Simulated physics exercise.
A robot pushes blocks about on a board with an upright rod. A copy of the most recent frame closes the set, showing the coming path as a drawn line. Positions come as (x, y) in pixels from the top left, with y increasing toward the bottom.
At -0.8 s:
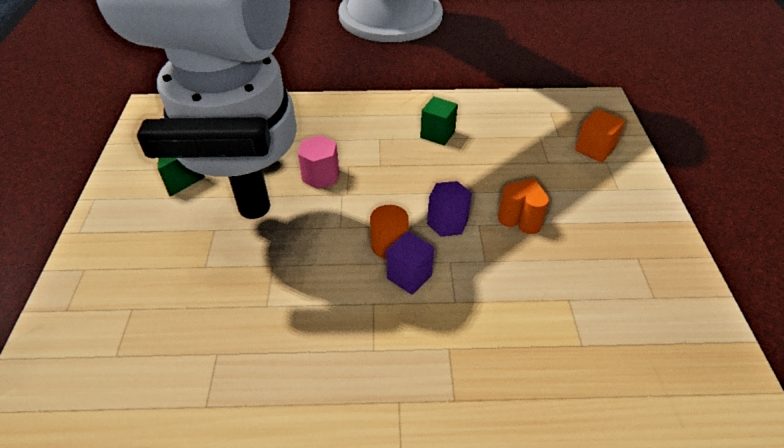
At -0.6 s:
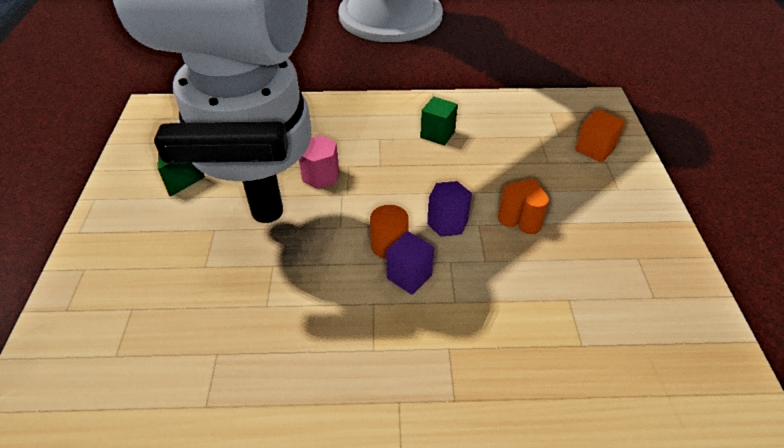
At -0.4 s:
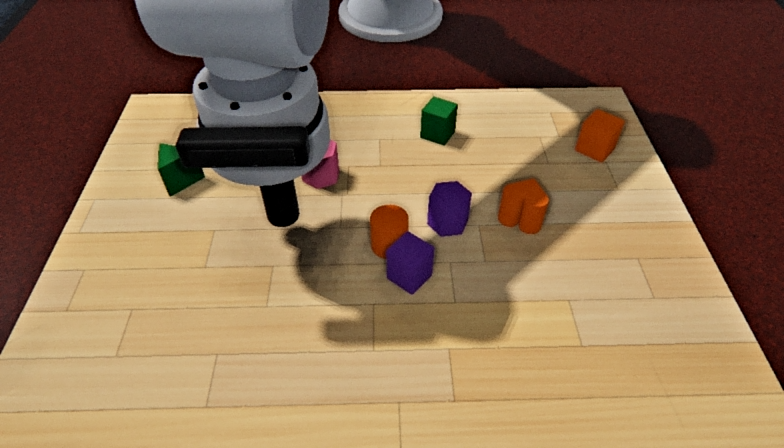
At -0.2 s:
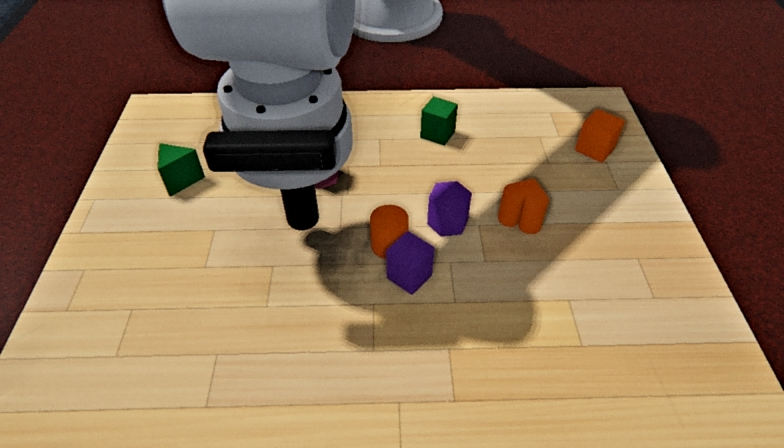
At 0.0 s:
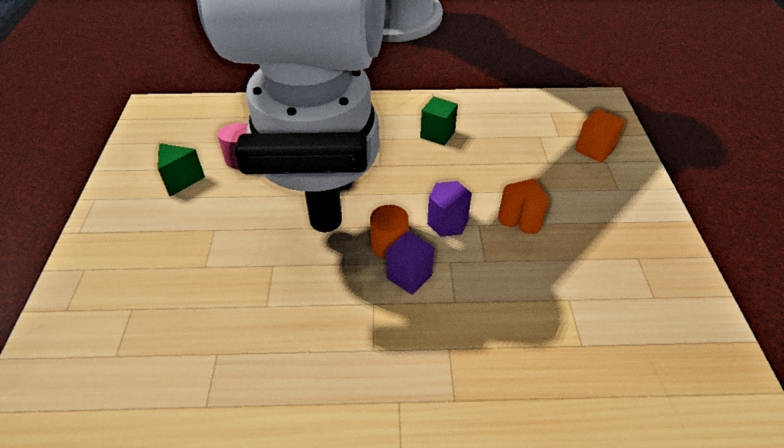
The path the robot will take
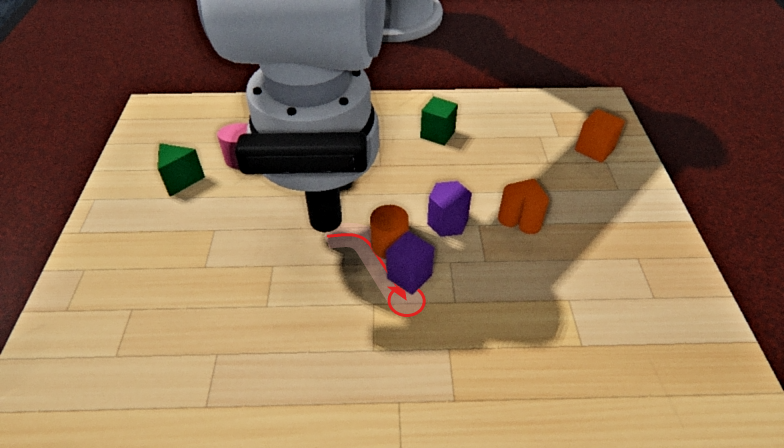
A grey robot arm with a black upright rod slides steadily rightward above a pale wooden board, seen from a fixed, raised view. Green blocks sit at left and top centre, pink near the arm, orange and purple ones around the middle and right. The arm's shadow travels along while it passes in front of the pink block, and the orange and purple blocks stay still.
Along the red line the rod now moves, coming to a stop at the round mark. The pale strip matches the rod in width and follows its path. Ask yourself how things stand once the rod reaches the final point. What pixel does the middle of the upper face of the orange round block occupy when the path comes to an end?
It will likely be found at (418, 228).
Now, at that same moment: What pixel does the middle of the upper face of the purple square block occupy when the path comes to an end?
Its top middle is near (442, 265).
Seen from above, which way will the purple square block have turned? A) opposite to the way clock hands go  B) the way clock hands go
My answer is option B.
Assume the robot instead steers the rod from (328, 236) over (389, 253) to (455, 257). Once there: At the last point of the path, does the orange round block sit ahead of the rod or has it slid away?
As far as I can tell, the orange round block is still leading the way in front of the rod.
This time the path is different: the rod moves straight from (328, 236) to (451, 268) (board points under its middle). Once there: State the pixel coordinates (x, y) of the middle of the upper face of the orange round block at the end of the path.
The centre of its top will be at (477, 220).
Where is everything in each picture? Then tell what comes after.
Rod tip at (255, 209); block tops, orange round block at (389, 217); purple square block at (411, 249); purple six-sided block at (451, 194), in the first frame.
Rod at (268, 213); blocks unchanged, in the second frame.
Rod at (284, 217); blocks unchanged, in the third frame.
Rod at (303, 220); blocks unchanged, in the fourth frame.
Rod at (326, 222); orange round block at (389, 217); purple square block at (411, 249); purple six-sided block at (451, 194), in the fifth frame.
Path on the board, from (328, 236) over (366, 241) and (386, 269) to (407, 301).
On the path given first. One third of the way, rod at (366, 227); orange round block at (400, 220).
Two thirds of the way, rod at (386, 255); orange round block at (418, 228); purple square block at (426, 257), turned 50° clockwise.
At the end, rod at (407, 287); orange round block at (418, 228); purple square block at (442, 265), turned 30° clockwise; purple six-sided block in place.
